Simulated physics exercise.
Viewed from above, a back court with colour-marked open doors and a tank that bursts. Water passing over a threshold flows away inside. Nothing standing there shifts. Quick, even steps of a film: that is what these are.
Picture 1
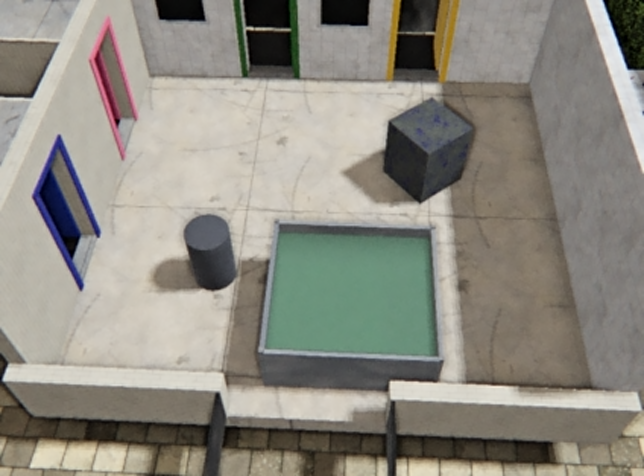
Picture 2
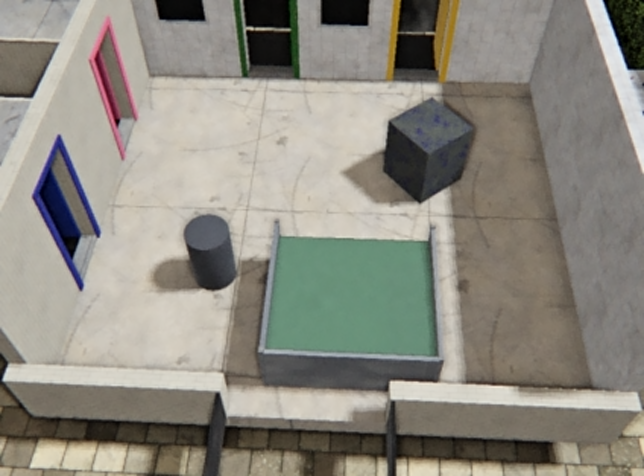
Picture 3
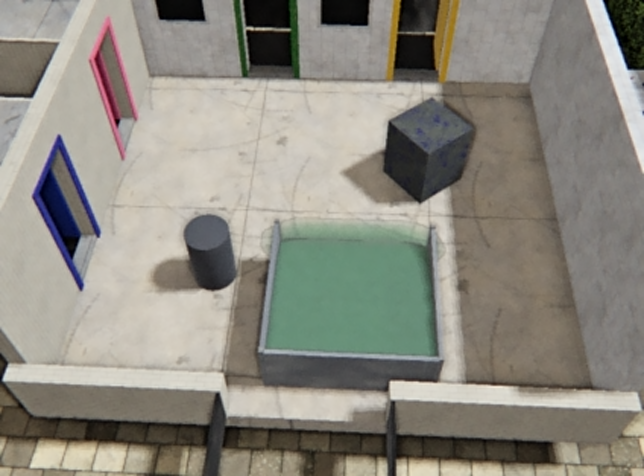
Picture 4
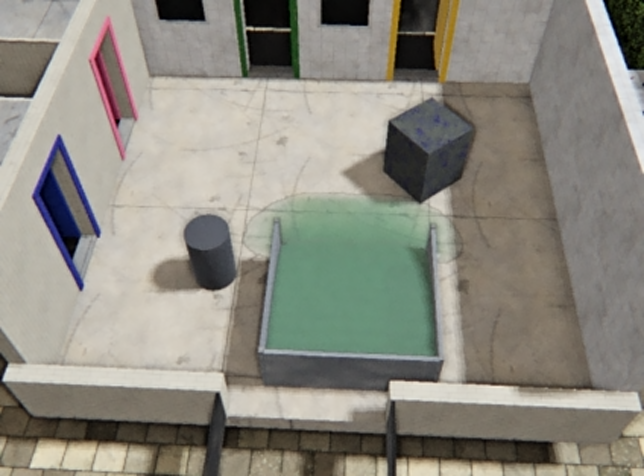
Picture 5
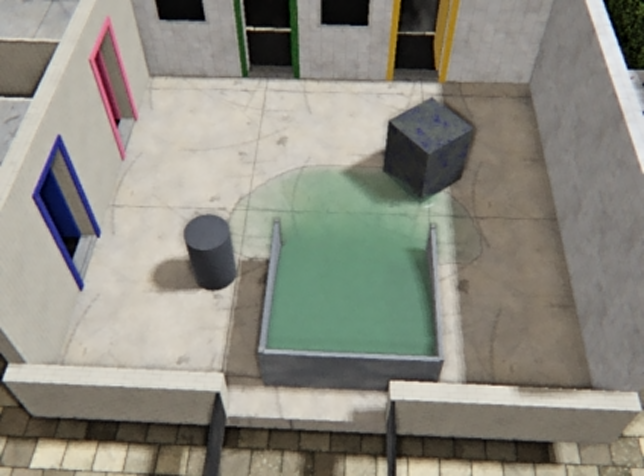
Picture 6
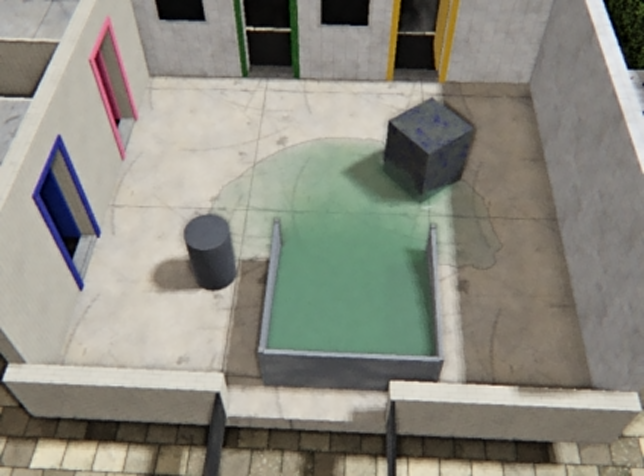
Green water spreads from the tank's open far side across the courtyard floor, reaching the dark cube.
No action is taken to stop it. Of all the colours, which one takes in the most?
The green one.
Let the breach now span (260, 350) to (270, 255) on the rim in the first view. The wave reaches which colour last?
It's the yellow door.
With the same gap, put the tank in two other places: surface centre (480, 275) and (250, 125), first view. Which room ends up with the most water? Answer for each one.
Taking them in turn, I'd say the pink door and then the door marked green.
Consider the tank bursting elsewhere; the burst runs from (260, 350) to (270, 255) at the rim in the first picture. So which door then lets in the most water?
Answer: The blue-painted one.
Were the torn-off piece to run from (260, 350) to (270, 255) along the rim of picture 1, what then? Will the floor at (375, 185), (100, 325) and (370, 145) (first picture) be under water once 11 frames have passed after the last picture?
The first spot is left untouched, the second soaked through, the third left untouched.
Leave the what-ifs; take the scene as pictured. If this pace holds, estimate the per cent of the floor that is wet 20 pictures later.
That should be about 65 %.
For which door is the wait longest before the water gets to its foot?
The final one is the blue-painted one.
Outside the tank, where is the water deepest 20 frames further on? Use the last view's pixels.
Close to (150, 77), I'd say.
A moment on, water covers 40 % of the floor; blue door not reached, yellow door not reached, pink door not reached, green door wet at the sill, nothing in.
Next, water covers 55 % of the floor; blue door not reached, yellow door a trickle in, pink door wet at the sill, nothing in, green door a lot in.
Then, water covers 65 % of the floor; blue door not reached, yellow door some in, pink door a trickle in, green door a lot in.
Later, water covers 90 % of the floor; blue door wet at the sill, nothing in, yellow door some in, pink door some in, green door a lot in.
In the end, water covers 100 % of the floor; blue door wet at the sill, nothing in, yellow door some in, pink door a lot in, green door a lot in; the green door has let in the most.
